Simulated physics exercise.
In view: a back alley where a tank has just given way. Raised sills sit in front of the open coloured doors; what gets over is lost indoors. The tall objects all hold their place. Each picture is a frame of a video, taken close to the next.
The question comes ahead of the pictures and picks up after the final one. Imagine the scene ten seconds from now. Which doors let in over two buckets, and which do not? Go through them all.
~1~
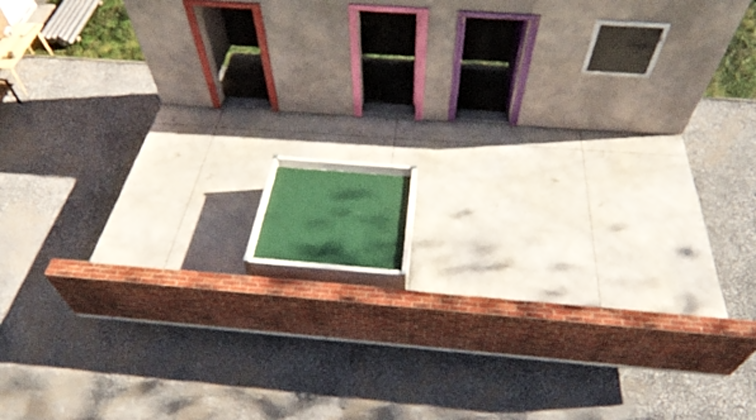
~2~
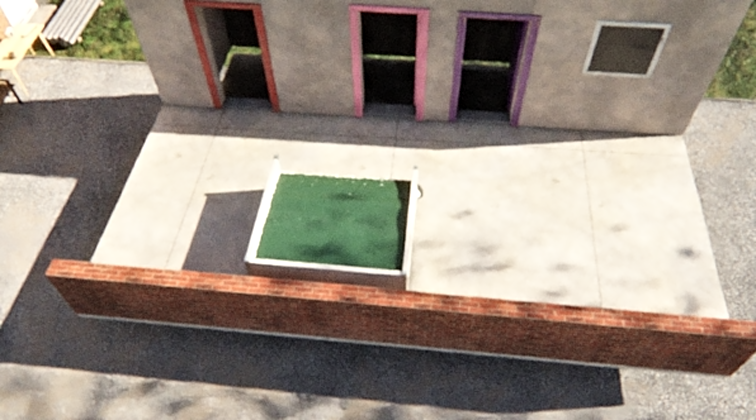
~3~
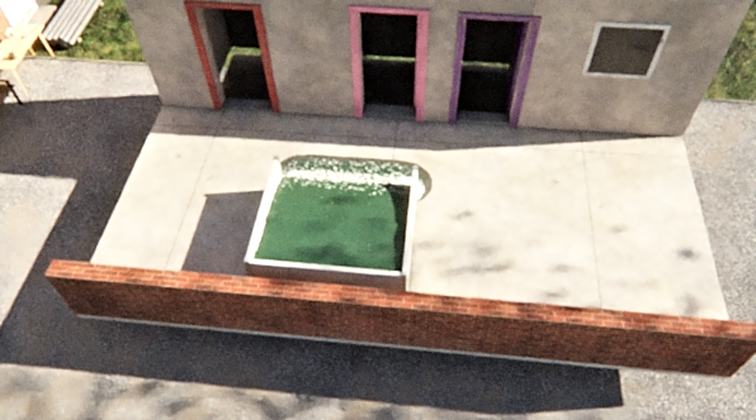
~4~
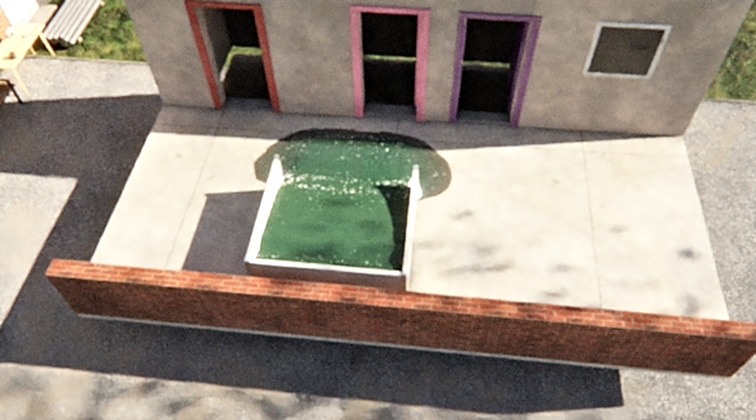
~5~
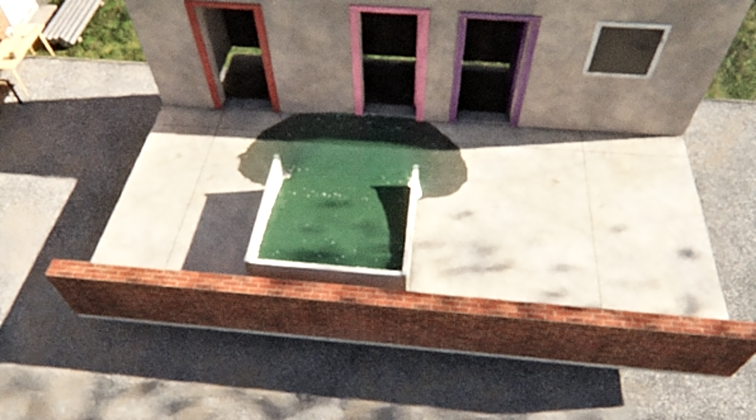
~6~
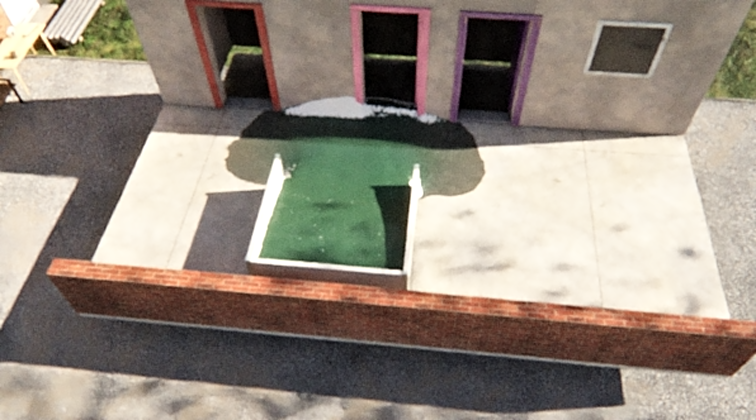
In the end the purple door receives more than two buckets, the red door receives more than two buckets, the pink door receives more than two buckets.
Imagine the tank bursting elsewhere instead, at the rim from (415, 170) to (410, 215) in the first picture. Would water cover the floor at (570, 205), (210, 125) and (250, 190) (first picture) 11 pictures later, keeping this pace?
Taking the three spots as listed, they end up inundated, spared and spared.
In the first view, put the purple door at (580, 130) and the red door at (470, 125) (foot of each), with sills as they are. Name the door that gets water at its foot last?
Answer: The door marked purple.
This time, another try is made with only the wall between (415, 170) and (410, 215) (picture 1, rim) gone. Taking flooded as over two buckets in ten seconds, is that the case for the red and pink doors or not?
Red: Short of the mark; pink: Short of the mark.
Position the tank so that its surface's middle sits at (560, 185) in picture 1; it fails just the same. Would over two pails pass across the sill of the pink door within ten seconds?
In short, the pink door misses the threshold.
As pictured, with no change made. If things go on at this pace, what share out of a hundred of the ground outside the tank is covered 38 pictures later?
It comes out near 70 percent.
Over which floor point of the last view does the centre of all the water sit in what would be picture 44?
That puts it at around (390, 185).
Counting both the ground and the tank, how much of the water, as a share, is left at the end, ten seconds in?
28 per cent.
A moment on, water covers 25 % of the floor; the purple door under two buckets in, the red door under two buckets in, the pink door far over two buckets in.
Next, water covers 30 % of the floor; the purple door under two buckets in, the red door over two buckets in, the pink door far over two buckets in.
Then, water covers 55 % of the floor; the purple door over two buckets in, the red door over two buckets in, the pink door far over two buckets in.
Later, water covers 70 % of the floor; the purple door over two buckets in, the red door far over two buckets in, the pink door far over two buckets in.
In the end, water covers 70 % of the floor; the purple door over two buckets in, the red door far over two buckets in, the pink door far over two buckets in.
